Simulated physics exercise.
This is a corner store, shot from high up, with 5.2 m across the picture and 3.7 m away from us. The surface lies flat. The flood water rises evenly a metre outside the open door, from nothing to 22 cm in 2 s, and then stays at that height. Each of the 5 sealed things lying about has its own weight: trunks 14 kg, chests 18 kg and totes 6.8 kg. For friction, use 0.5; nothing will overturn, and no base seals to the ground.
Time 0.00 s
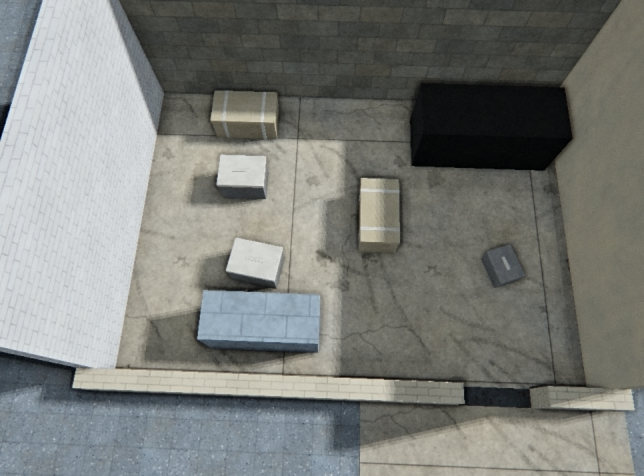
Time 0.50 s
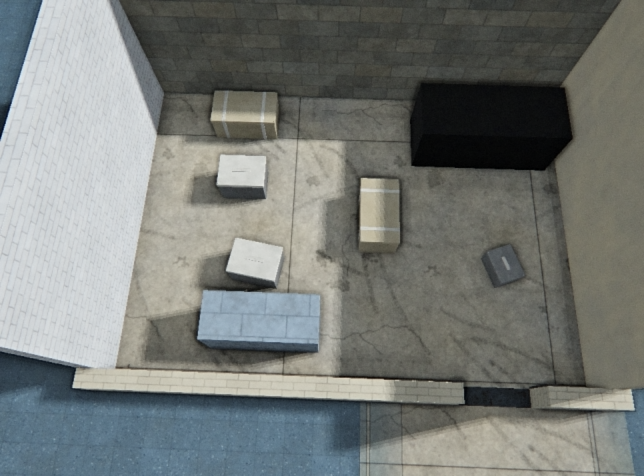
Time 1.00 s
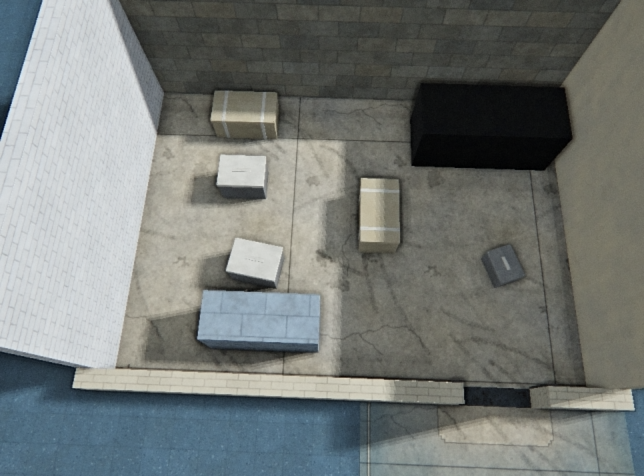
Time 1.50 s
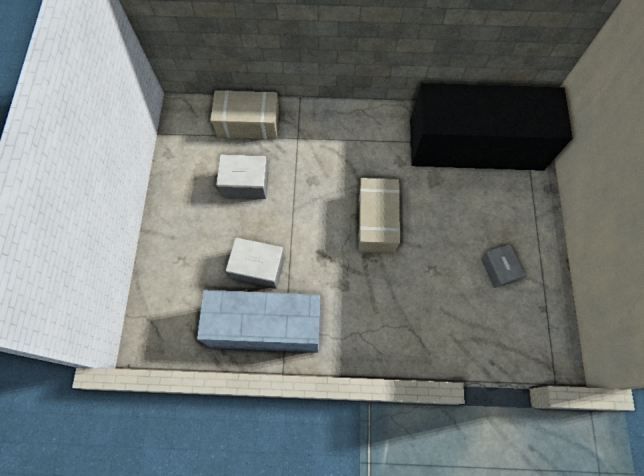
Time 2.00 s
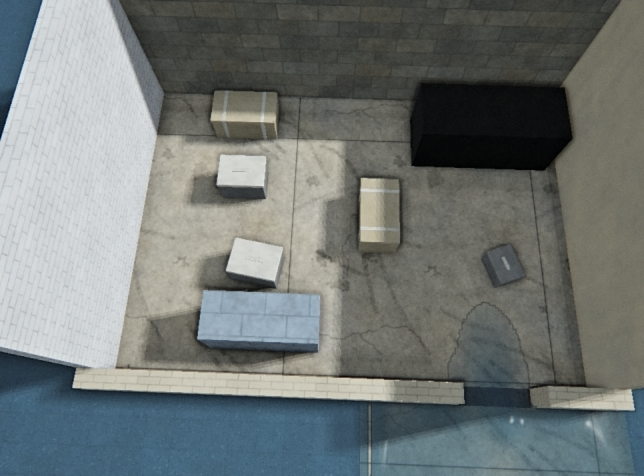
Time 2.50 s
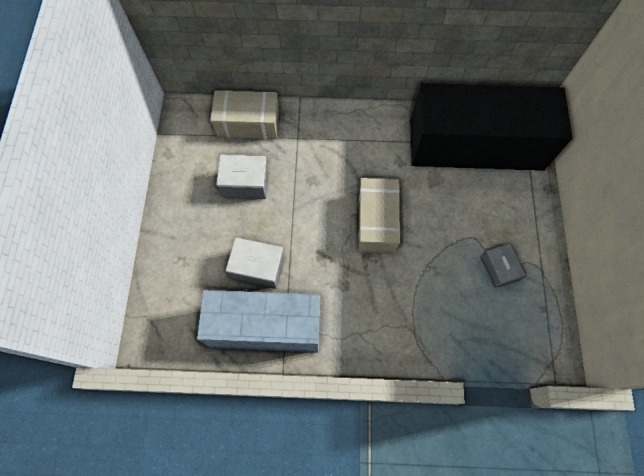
Blue water covers the ground outside, then spreads through the doorway around a small grey box.
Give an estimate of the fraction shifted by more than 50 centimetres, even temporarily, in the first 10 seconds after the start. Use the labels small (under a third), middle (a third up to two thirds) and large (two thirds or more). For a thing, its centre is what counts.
Middle.
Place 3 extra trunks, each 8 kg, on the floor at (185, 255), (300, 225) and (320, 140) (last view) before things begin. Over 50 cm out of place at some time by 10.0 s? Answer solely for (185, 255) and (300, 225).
In turn: Under, past it.
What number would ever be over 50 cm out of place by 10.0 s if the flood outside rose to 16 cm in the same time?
You'd get 2 in that case.
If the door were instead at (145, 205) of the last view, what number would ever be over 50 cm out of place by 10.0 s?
That gives 4 of them.
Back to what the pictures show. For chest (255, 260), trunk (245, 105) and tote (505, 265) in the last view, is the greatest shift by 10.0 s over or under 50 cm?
Taking them in that order, the first is within the limit, the second beyond the limit and the third beyond the limit.
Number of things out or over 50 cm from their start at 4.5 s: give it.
The answer is 1.
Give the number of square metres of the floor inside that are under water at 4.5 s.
Roughly 9.5 m2 of it is wet.
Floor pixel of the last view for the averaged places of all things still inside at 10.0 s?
I'd put it close to (291, 196) in the last view.
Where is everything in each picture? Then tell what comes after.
The first frame shows a tote at (506, 264) rests on the ground; a trunk at (380, 210), on the bottom; 0.0 m2 under water; 0 of 5 have shifted.
The second frame shows a tote at (506, 264) rests on the ground; a trunk at (380, 210) rests on the ground; water covers 0.0 m2; 0 of 5 have shifted.
The third frame shows a tote at (506, 264), on the bottom; a trunk at (380, 210), on the bottom; 0.0 m2 under water; 0 of 5 have shifted.
The fourth frame shows a tote at (506, 264) rests on the ground; a trunk at (380, 210) rests on the ground; 0.0 m2 under water; 0 of 5 have shifted.
The fifth frame shows a tote at (506, 264) rests on the ground; a trunk at (380, 210), on the bottom; 0.6 m2 under water; 0 of 5 have shifted.
The sixth frame shows a tote at (506, 263), on the bottom; a trunk at (380, 210) rests on the ground; 2.0 m2 under water; 0 of 5 have shifted.
After 3.5 s 1 of 5 are over 50 cm from their spots; 0 afloat.
After 4.5 s 1 of 5 are over 50 cm from their spots; 1 afloat.
After 7.0 s 2 of 5 are over 50 cm from their spots; 1 afloat.
After 10.0 s 3 of 5 are over 50 cm from their spots, and 3 have been at some point; 3 afloat.
